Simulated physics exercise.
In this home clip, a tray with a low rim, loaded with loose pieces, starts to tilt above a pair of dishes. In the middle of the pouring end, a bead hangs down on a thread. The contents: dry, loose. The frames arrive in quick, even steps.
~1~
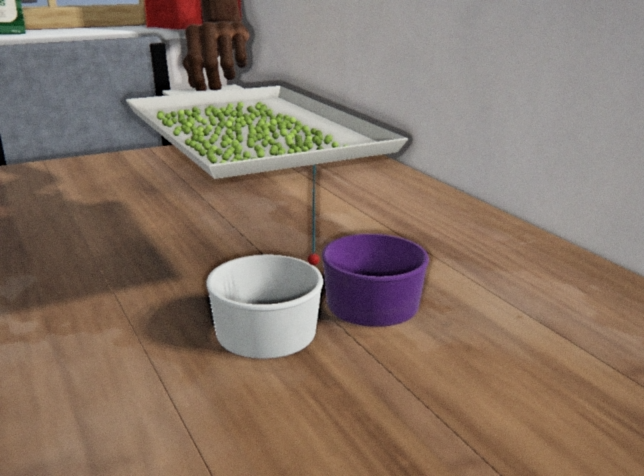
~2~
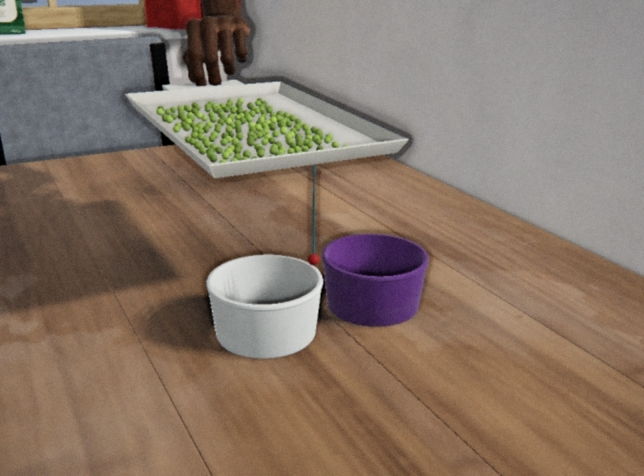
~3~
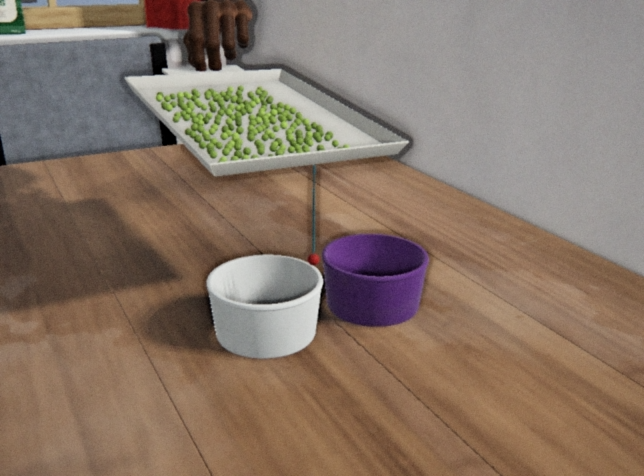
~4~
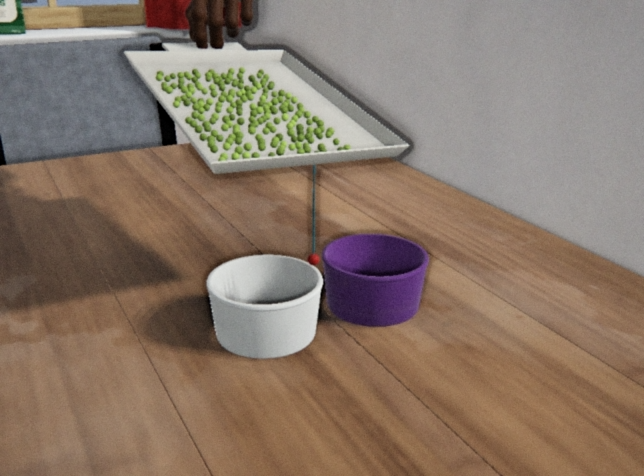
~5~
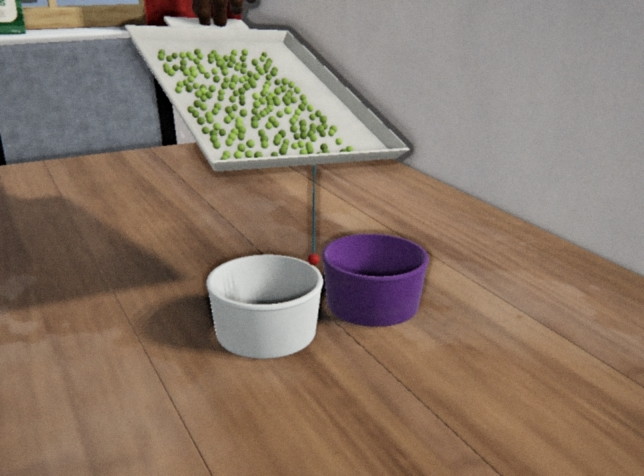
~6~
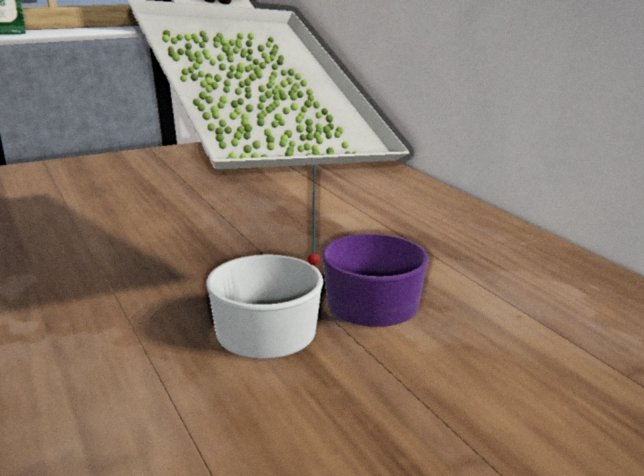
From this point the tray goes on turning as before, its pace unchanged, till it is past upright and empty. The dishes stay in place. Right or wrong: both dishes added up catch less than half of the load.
Right, they catch less than half.
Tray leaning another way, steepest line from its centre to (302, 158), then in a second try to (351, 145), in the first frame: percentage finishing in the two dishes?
For the first aim it is 10 in a hundred, for the second 60 in a hundred.
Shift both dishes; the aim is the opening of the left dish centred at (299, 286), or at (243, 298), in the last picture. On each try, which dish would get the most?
The first try favours the rightmost one, and the second try favours the rightmost one.
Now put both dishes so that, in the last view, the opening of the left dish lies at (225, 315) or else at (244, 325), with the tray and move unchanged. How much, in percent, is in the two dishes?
First 50 per cent, second 50 per cent.
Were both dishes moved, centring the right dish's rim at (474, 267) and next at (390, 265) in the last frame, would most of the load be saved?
Try 1: In excess of half; try 2: In excess of half.
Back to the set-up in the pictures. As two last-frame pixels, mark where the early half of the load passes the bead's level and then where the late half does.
Early half (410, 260), late half (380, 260).
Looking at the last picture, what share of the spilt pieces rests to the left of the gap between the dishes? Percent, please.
Roughly 10 percent.
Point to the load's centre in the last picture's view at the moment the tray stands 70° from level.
Mark it at roughly (383, 234) in the final frame.
Soon, tray tipped steeply; about a third on the tray; a stray few in the right dish; about a quarter outside both; about a third in the air.
A while on, tray tipped past a quarter turn; about a quarter in the right dish; most outside both.
Towards the end, tray tipped past a quarter turn; about a quarter in the right dish; most outside both.
Finally, tray tipped past a quarter turn; none in the left dish; about a quarter in the right dish; most outside both.
